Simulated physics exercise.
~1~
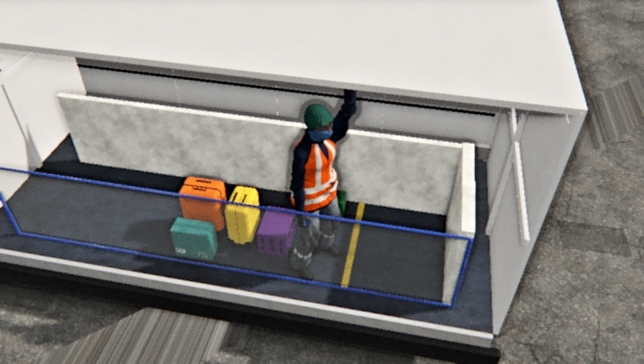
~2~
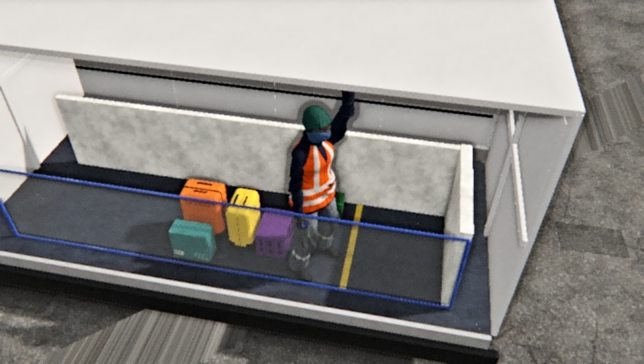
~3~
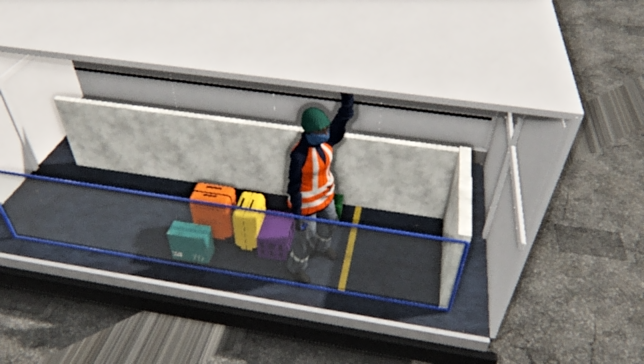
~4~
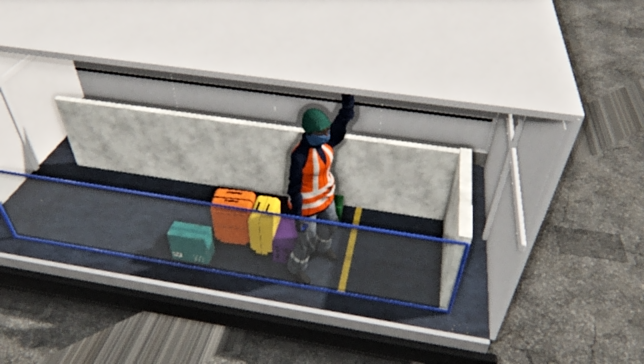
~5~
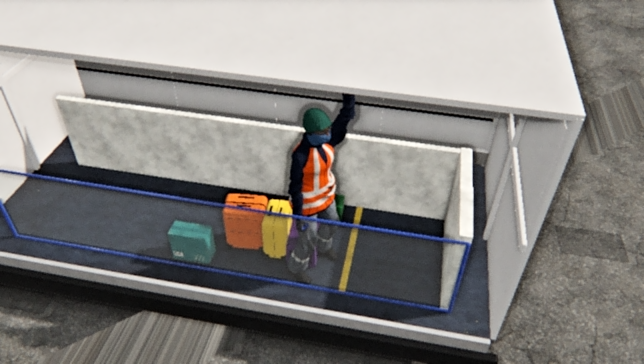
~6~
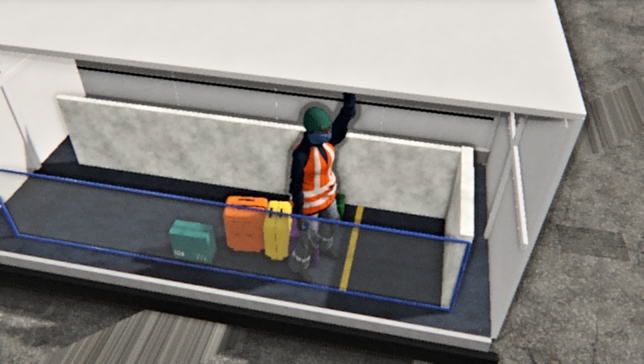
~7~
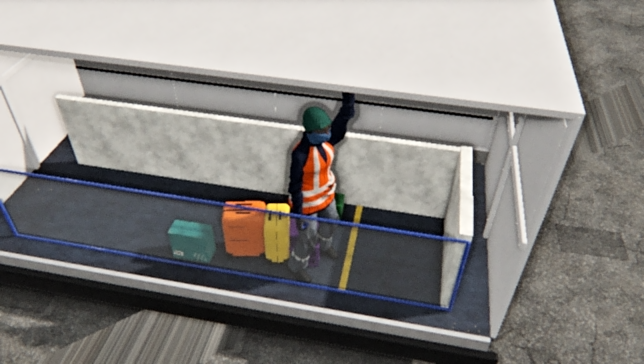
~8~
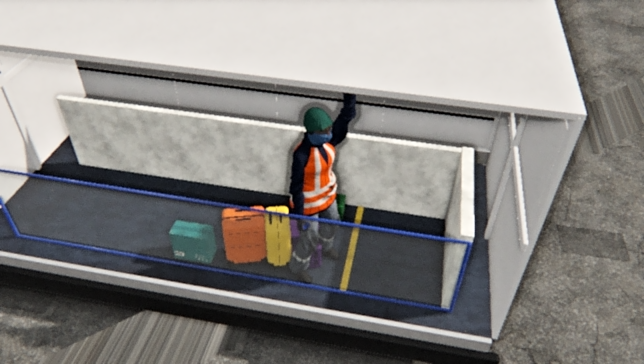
The clip shows a person in an orange vest standing with one arm raised beside luggage in an open-sided bay. The orange and yellow cases and purple crate slide right, the crate ending by the person's legs; the teal carton stays put, and the orange case stops upright short of the yellow line.
